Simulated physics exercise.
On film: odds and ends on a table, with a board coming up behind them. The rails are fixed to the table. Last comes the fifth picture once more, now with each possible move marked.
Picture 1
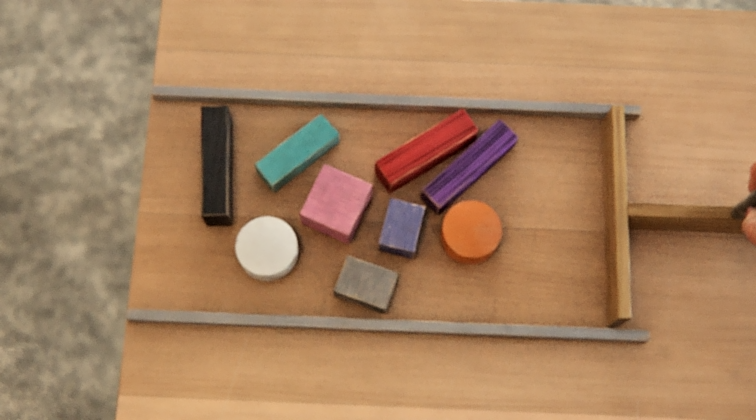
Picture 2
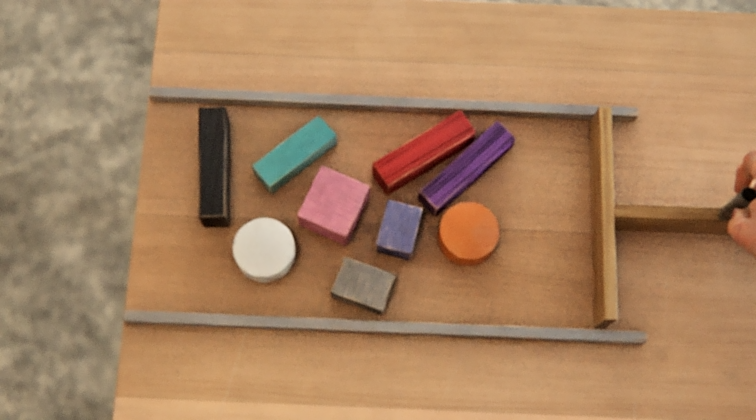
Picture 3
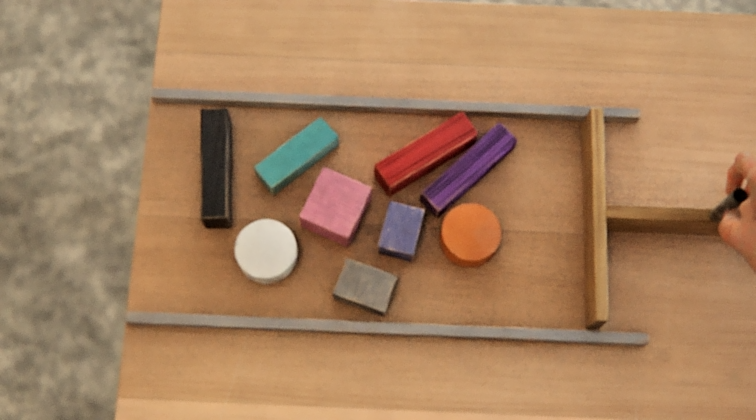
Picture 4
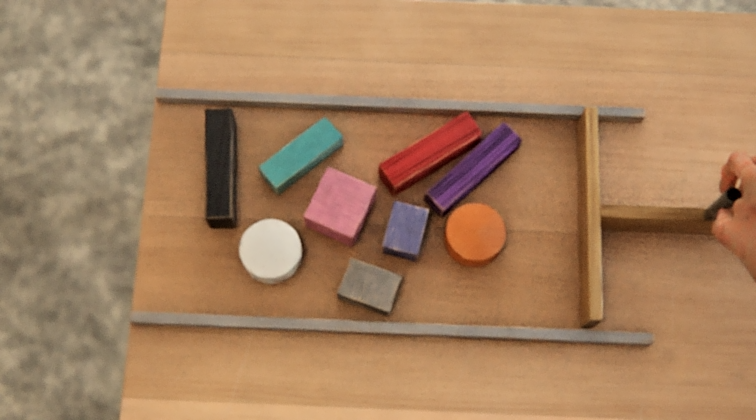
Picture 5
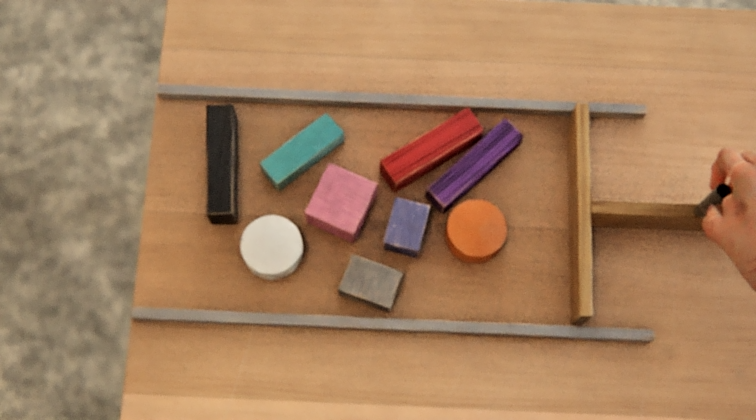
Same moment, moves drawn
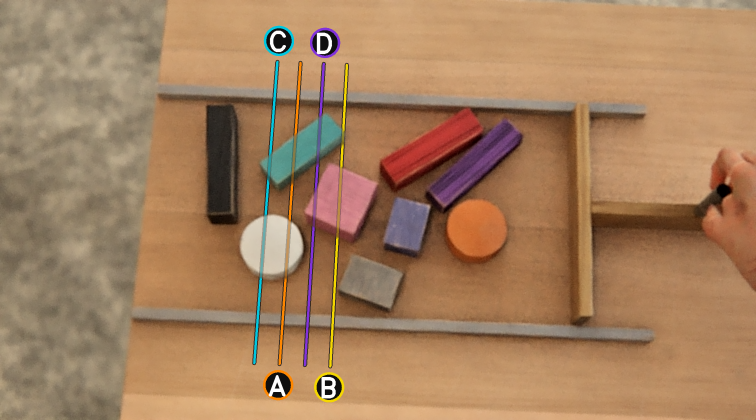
On a pale wooden tabletop seen from above, with grey speckled floor at the left, two grey rails run across. Between them lie a black stick, turquoise bar, pink block, white tin, blue block, grey block, red and purple sticks and an orange disc, with a wooden board at right. A hand slides the board slowly left, touching nothing, while the view shakes slightly.
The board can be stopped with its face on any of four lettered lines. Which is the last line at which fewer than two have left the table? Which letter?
As far as mark C.
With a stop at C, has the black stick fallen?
Yes.
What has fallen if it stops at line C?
The black stick.
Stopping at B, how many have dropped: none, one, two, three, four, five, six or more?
The count is none.
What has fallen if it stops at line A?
The black stick.
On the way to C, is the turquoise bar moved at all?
Yes.
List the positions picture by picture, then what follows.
Board (622, 208); black stick (217, 165); red stick (426, 152), in the first frame.
Board (609, 210); white tin (265, 251), in the second frame.
Board (600, 211); pink block (336, 207), in the third frame.
Board (594, 210); blue block (405, 232), in the fourth frame.
Board (584, 206); turquoise bar (303, 152); black stick (222, 164); red stick (431, 151), in the fifth frame.
On the marked copy, A at (291, 207); B at (339, 209); C at (266, 206); D at (315, 208).
Following C. Soon after the start, board (471, 201); red stick (402, 151); pink block (338, 206).
Later, board (356, 196); black stick (196, 158); pink block (235, 202).
In the end, board (268, 192); black stick over the edge; pink block (150, 200); one fallen.
As for the rest, A is within the limit but short; B is within the limit but short; D is within the limit but short.
